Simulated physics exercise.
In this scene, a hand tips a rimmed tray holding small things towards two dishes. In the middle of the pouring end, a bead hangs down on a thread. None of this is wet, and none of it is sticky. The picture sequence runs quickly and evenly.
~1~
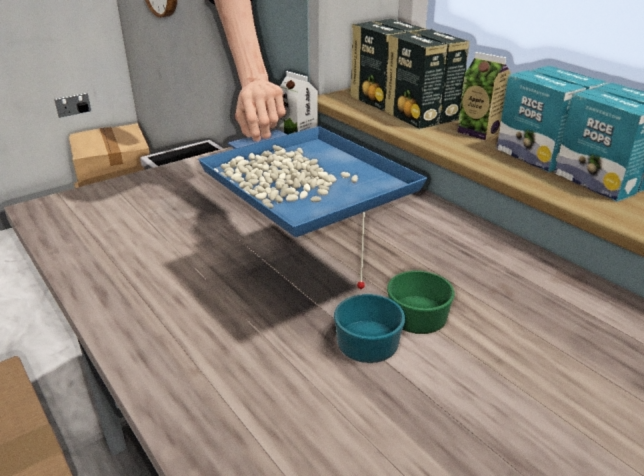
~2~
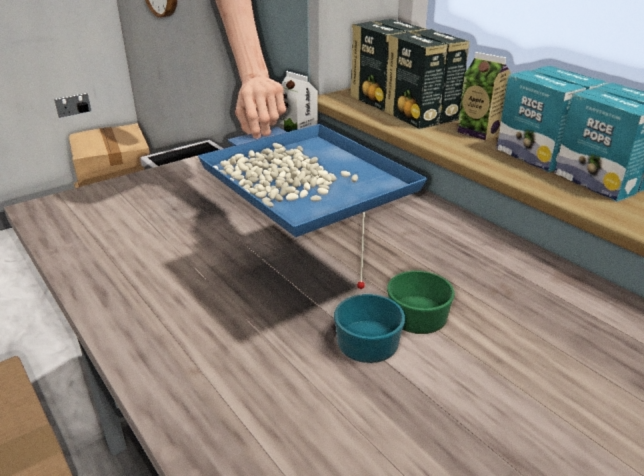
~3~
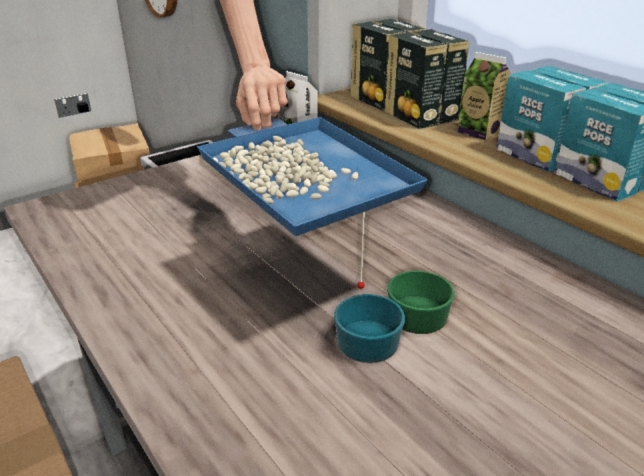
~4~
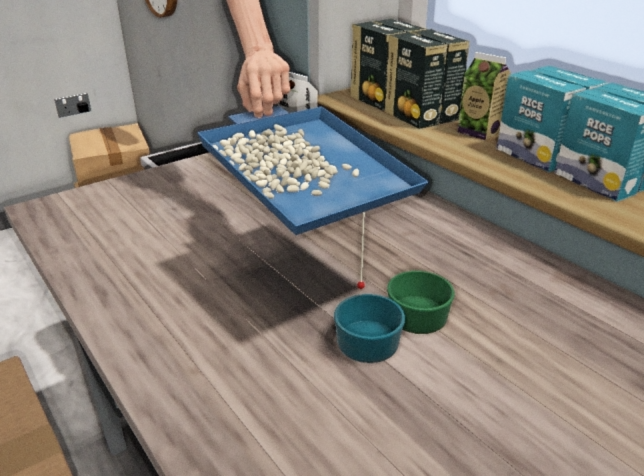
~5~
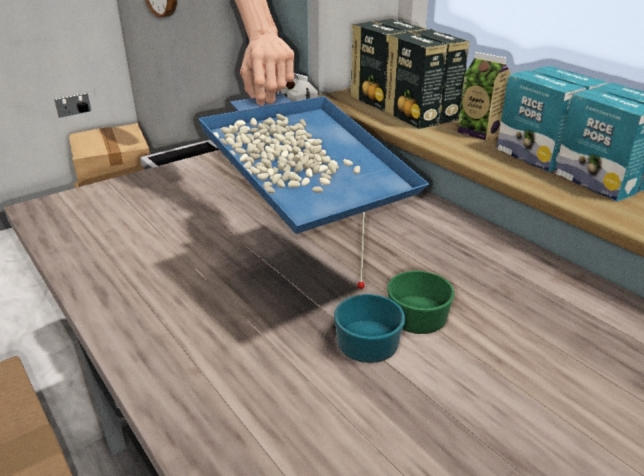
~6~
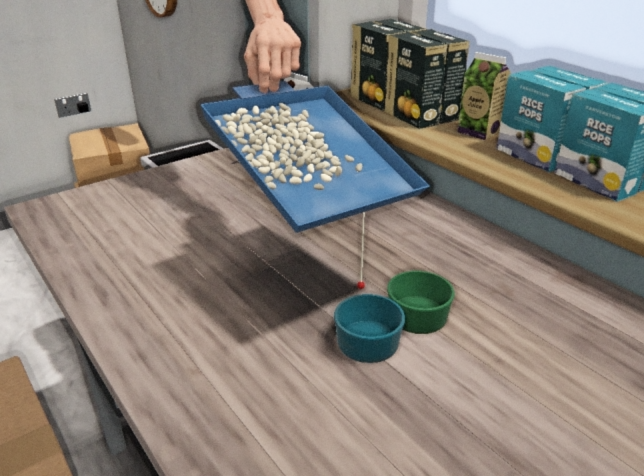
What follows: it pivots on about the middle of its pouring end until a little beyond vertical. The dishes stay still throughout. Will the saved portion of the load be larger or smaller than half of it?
It is larger than half.
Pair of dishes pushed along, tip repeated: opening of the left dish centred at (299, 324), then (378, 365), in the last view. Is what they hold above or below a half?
Together the dishes get less than a half first, then less than a half.
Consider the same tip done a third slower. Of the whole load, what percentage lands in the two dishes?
Around 80 in every hundred.
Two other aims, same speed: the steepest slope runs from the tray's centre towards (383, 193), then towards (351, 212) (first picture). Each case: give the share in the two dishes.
Lab note: Case 1 near 50 %, case 2 near 50 %.
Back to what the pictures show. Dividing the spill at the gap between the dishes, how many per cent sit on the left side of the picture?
I make it about 30 percent or so.
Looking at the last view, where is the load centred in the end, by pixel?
The centre ends up roughly at (415, 321).
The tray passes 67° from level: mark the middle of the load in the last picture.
In the last view, the load is centred near (375, 200).
Soon, tray tipped steeply; most on the tray; a small part in the air.
A while on, tray tipped past a quarter turn; a small part on the tray; a small part in the left dish; about a third in the right dish; about a quarter outside both; about a quarter in the air.
Towards the end, tray tipped past a quarter turn; about a quarter in the left dish; about half in the right dish; about a quarter outside both.
Finally, tray tipped past a quarter turn; about a quarter in the left dish; about half in the right dish; about a quarter outside both.
